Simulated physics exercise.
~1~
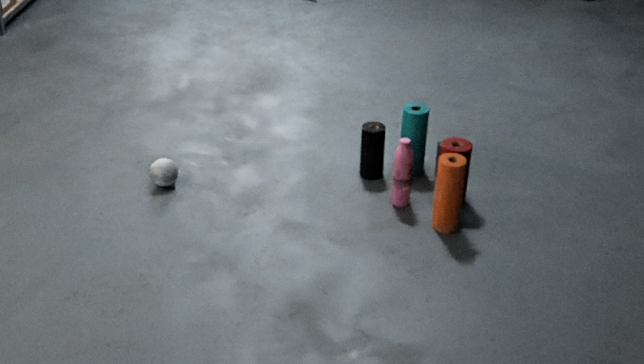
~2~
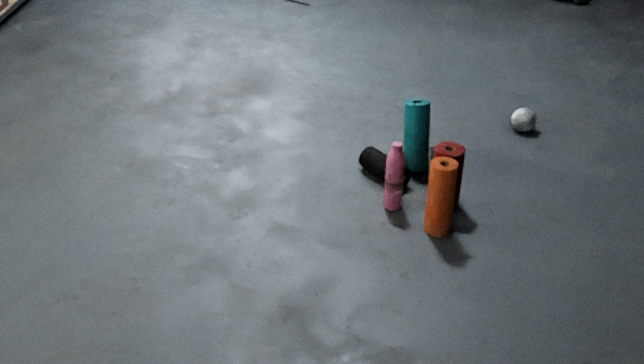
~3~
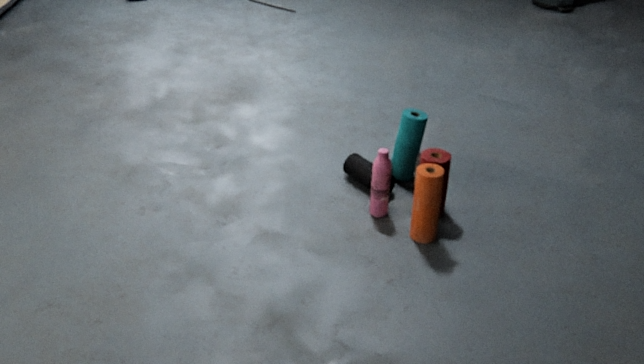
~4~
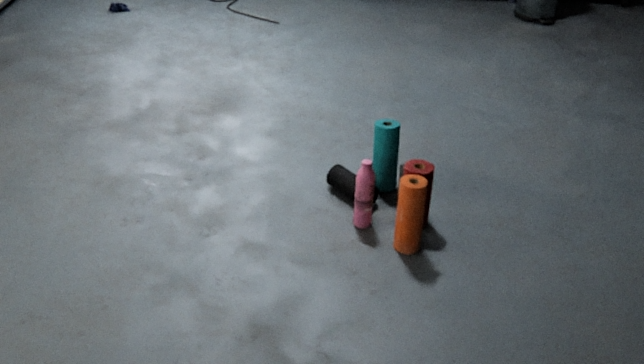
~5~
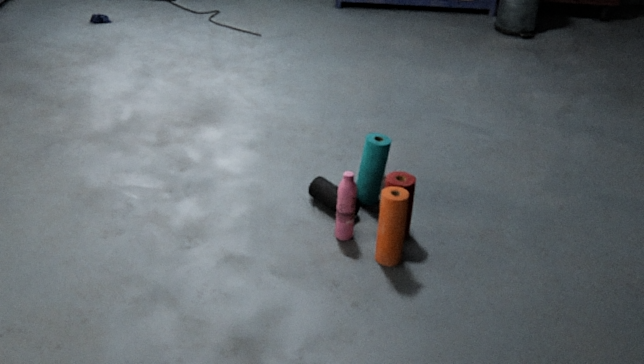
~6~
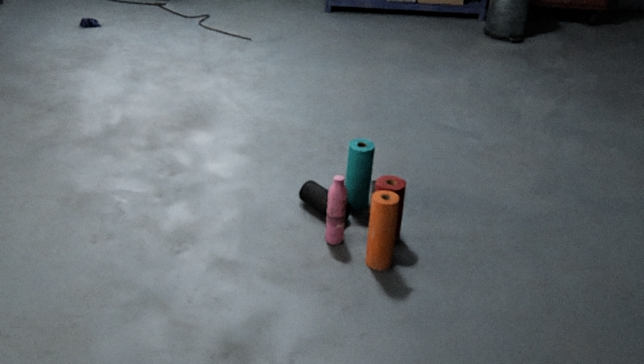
A white ball rolled right across the grey floor toward a small cluster of upright rolls and a pink bottle, and the black roll toppled onto its side. The ball went out of view, while the turquoise, red and orange rolls and the bottle stayed standing.
